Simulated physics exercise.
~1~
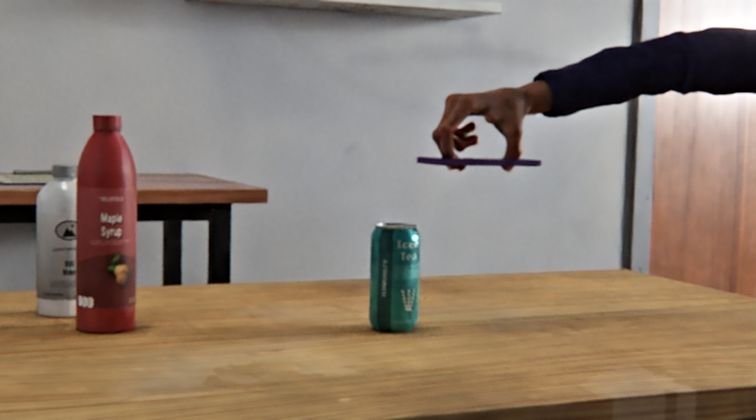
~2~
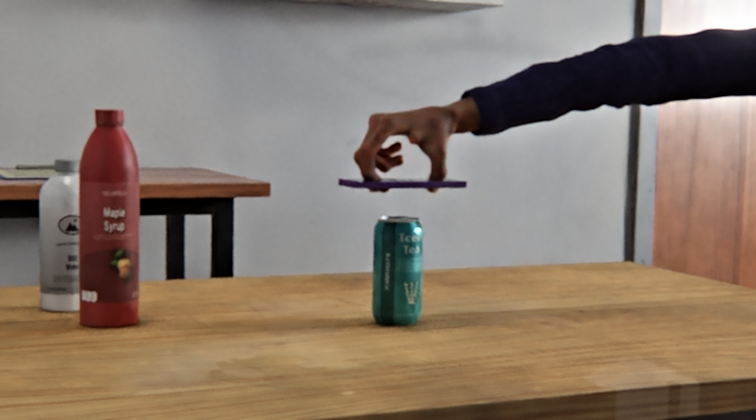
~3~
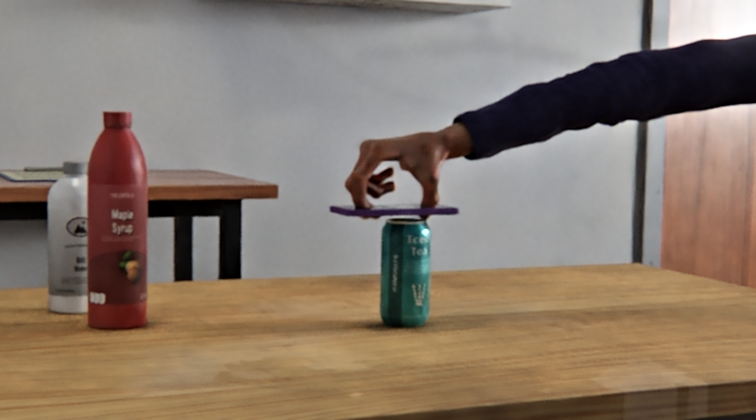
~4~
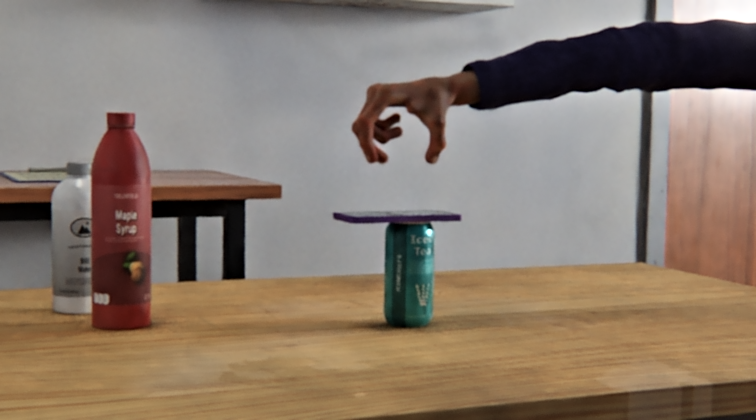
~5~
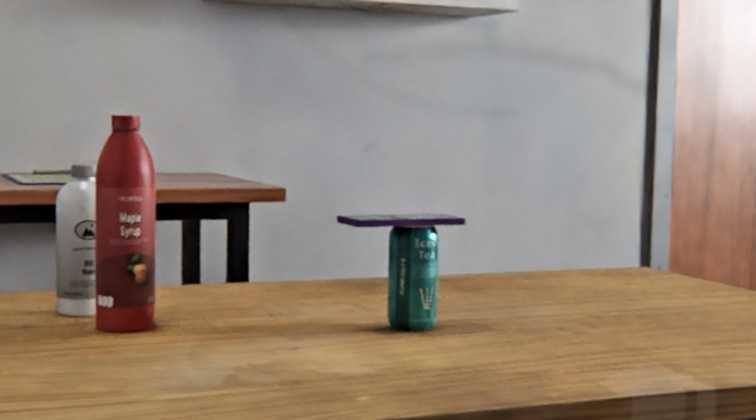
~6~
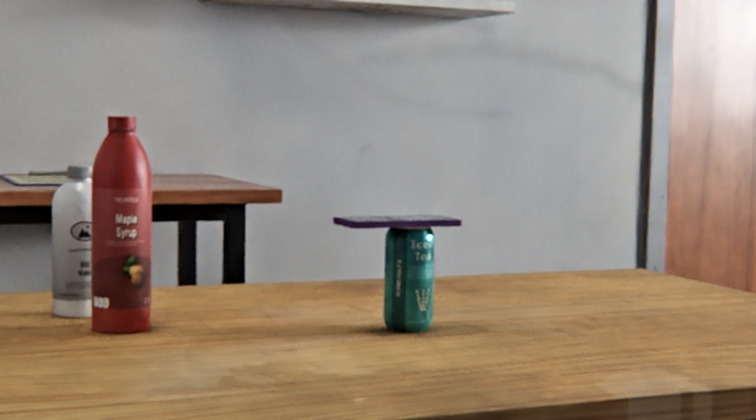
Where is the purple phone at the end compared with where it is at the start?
At the start the purple phone is held in the air by a hand, above and to the right of the turquoise can. By the end it is farther left and lower, resting flat on top of the can.
On a wooden table in a room with a pale wall, a turquoise can stands alone, with a red syrup bottle and a white bottle off to the left. A hand reaching in from the right holds a flat purple phone level in the air, above and to the right of the can. The hand carries it left until it is over the can, then lowers it onto the top. The fingers let go, and the hand draws up and away out of view. The phone stays lying flat across the can, and nothing tips or falls.
